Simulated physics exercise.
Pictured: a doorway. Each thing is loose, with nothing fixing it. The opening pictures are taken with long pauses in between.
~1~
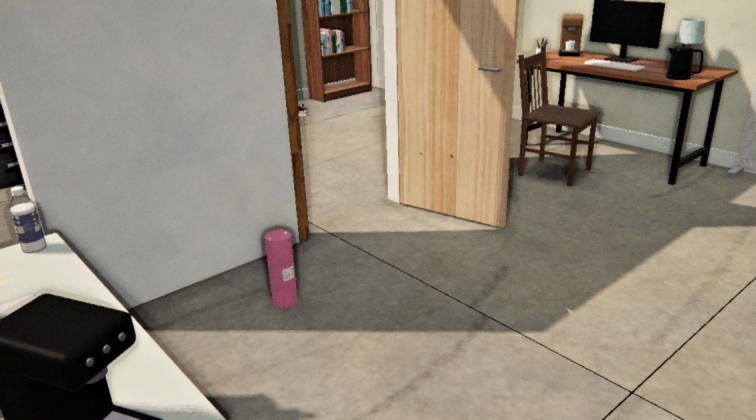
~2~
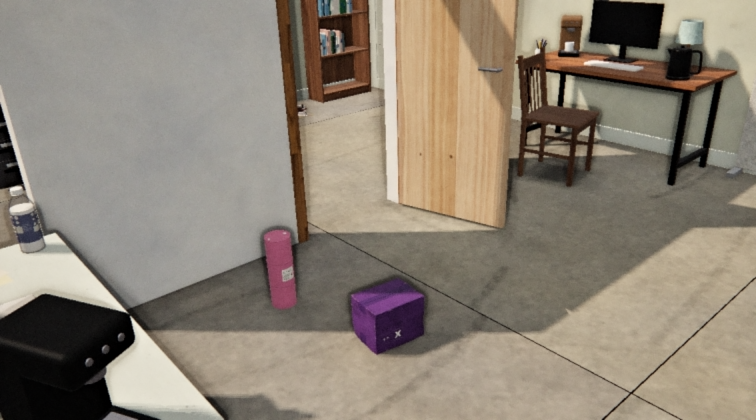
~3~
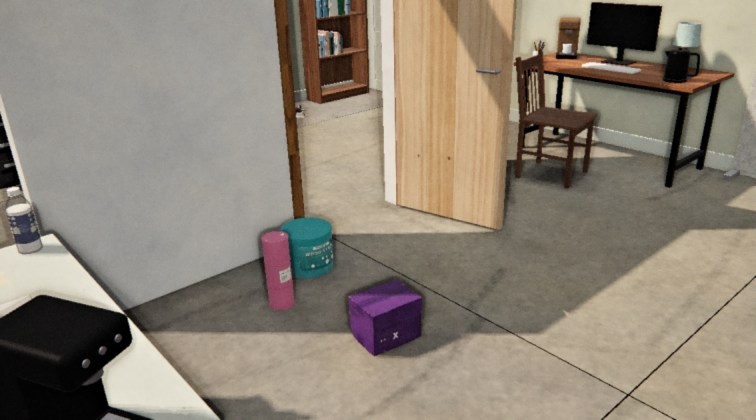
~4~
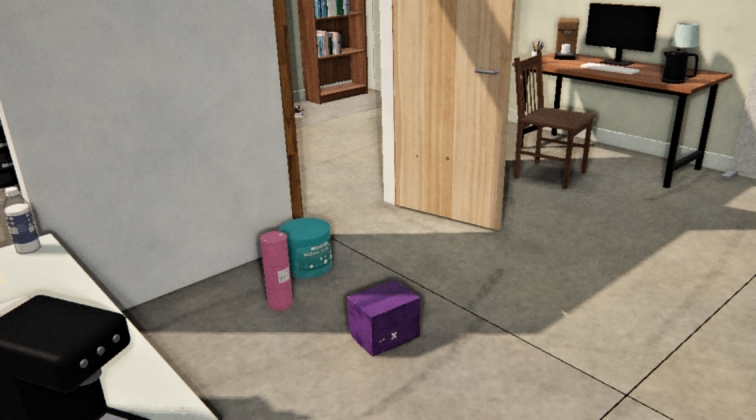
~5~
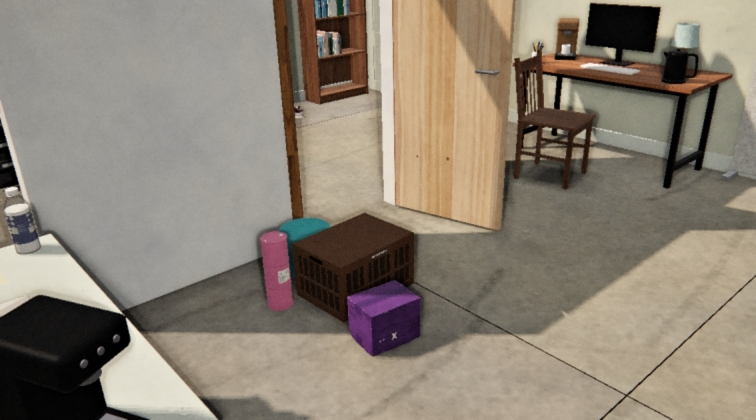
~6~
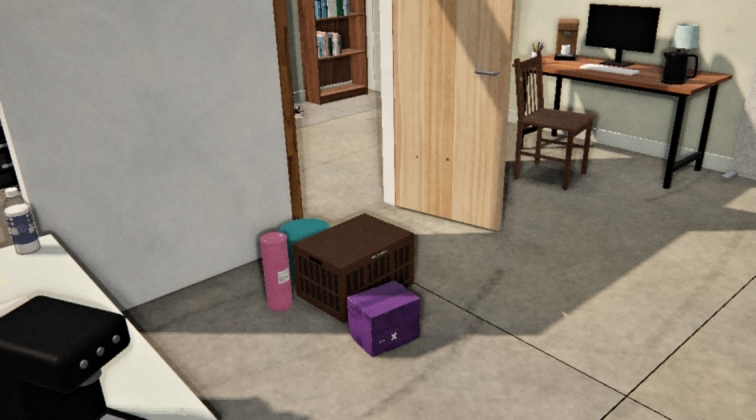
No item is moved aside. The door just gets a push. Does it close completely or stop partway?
It closes completely.
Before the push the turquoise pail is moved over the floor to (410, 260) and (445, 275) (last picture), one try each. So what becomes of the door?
Try 1 - gets caught; try 2 - swings fully home.
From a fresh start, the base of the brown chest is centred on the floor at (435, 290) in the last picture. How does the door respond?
Well, then the door makes it fully home.
Then, 0.60 s past the last view, door 89° open.
Then, 1.10 s past the last view, door 60° open.
Then, 1.50 s past the last view, door 33° open.
Then, 1.80 s past the last view, door 13° open.
Finally, door 0° open; all 4 still in place. Final places as the last picture's camera would see them, brown chest near (355, 264).
